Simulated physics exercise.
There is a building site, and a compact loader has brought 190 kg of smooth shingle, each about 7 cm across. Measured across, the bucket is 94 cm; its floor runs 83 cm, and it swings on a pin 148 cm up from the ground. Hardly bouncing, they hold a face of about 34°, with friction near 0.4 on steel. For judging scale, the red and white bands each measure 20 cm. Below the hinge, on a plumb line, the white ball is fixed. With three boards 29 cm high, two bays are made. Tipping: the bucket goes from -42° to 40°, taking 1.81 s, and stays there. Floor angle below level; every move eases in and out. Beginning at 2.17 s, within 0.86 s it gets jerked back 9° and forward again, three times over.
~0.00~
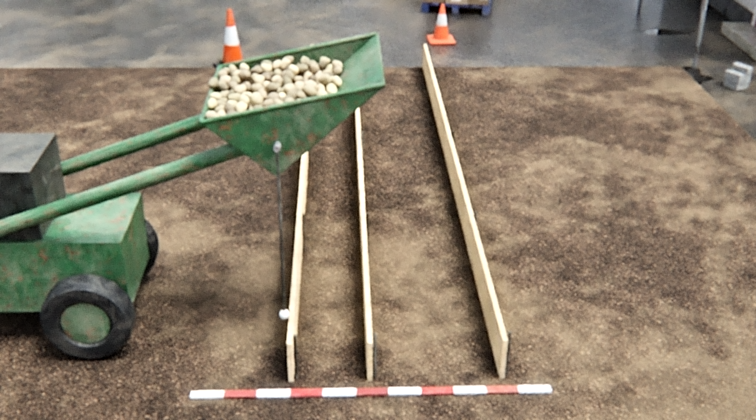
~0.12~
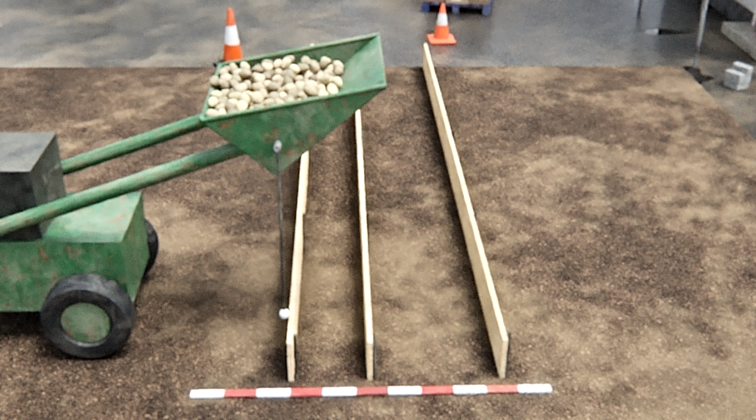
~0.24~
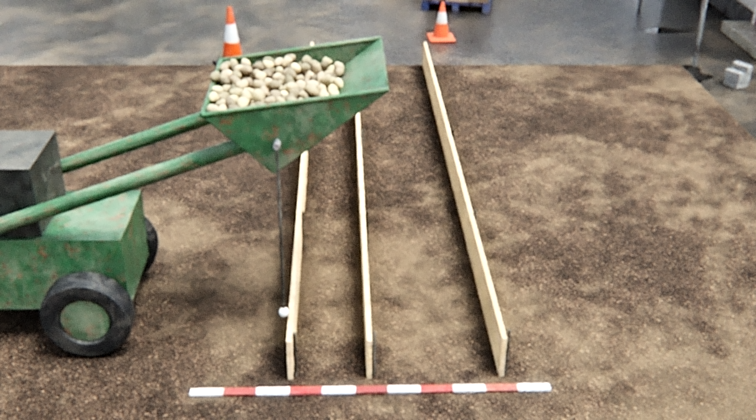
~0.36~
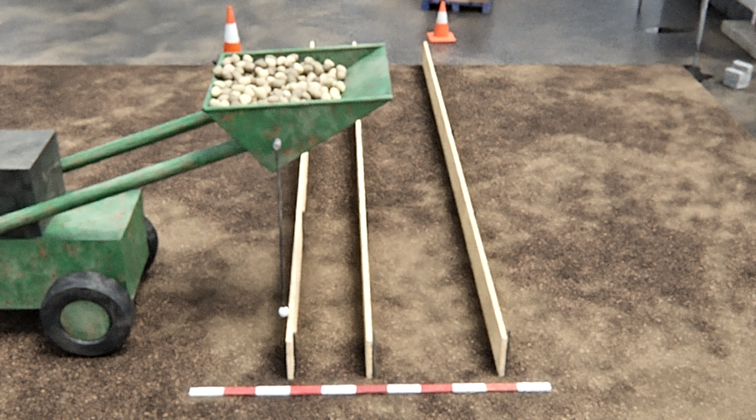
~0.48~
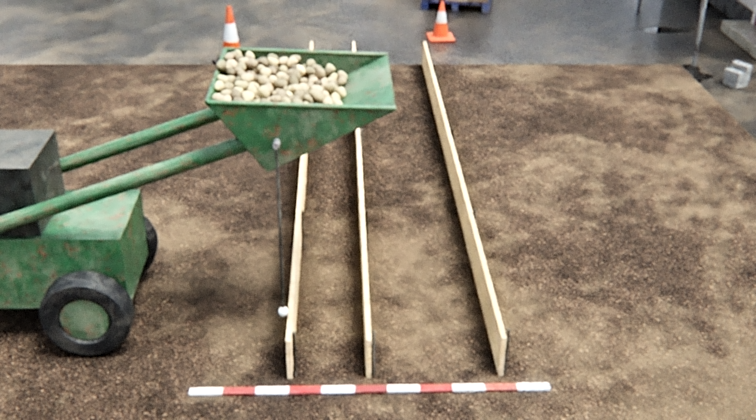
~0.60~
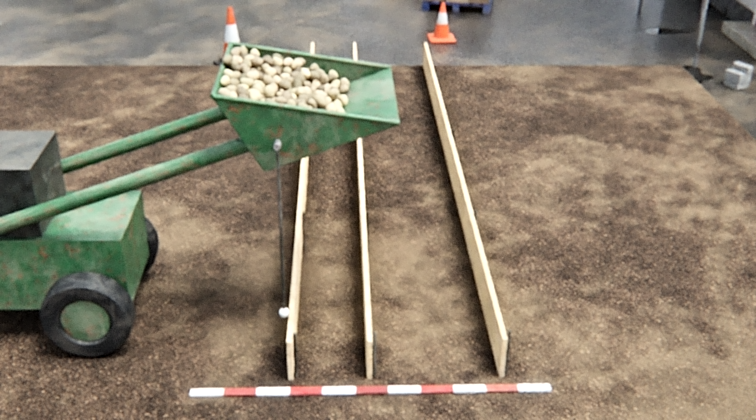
In the video, a green loader stands at the left of bare brown ground with its raised bucket full of pale stones above three wooden boards; the bucket slowly tilts down to the right while the stones settle slightly.
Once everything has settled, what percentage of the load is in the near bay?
0 %.
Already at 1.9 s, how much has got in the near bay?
I'd put it near 5 per cent.
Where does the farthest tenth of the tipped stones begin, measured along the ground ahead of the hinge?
Distance along the ground: Some 130 cm.
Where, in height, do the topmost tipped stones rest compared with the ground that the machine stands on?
Roughly 24 cm above ground level.
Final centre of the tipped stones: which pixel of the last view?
Look at roughly (442, 300).
After 1.4 s the floor is at 27°; 100 % in the bucket; the foremost stones are at (372, 171).
After 1.9 s the floor is at 40°; 24 % in the bucket, 3 % in the near bay, 73 % in the far bay; the foremost stones are at (465, 309).
After 3.5 s the floor is at 40°; 0 % in the bucket, 100 % in the far bay; the foremost stones are at (475, 281).
After 5.9 s the floor is at 40°; 0 % in the bucket, 100 % in the far bay; the foremost stones are at (475, 281).
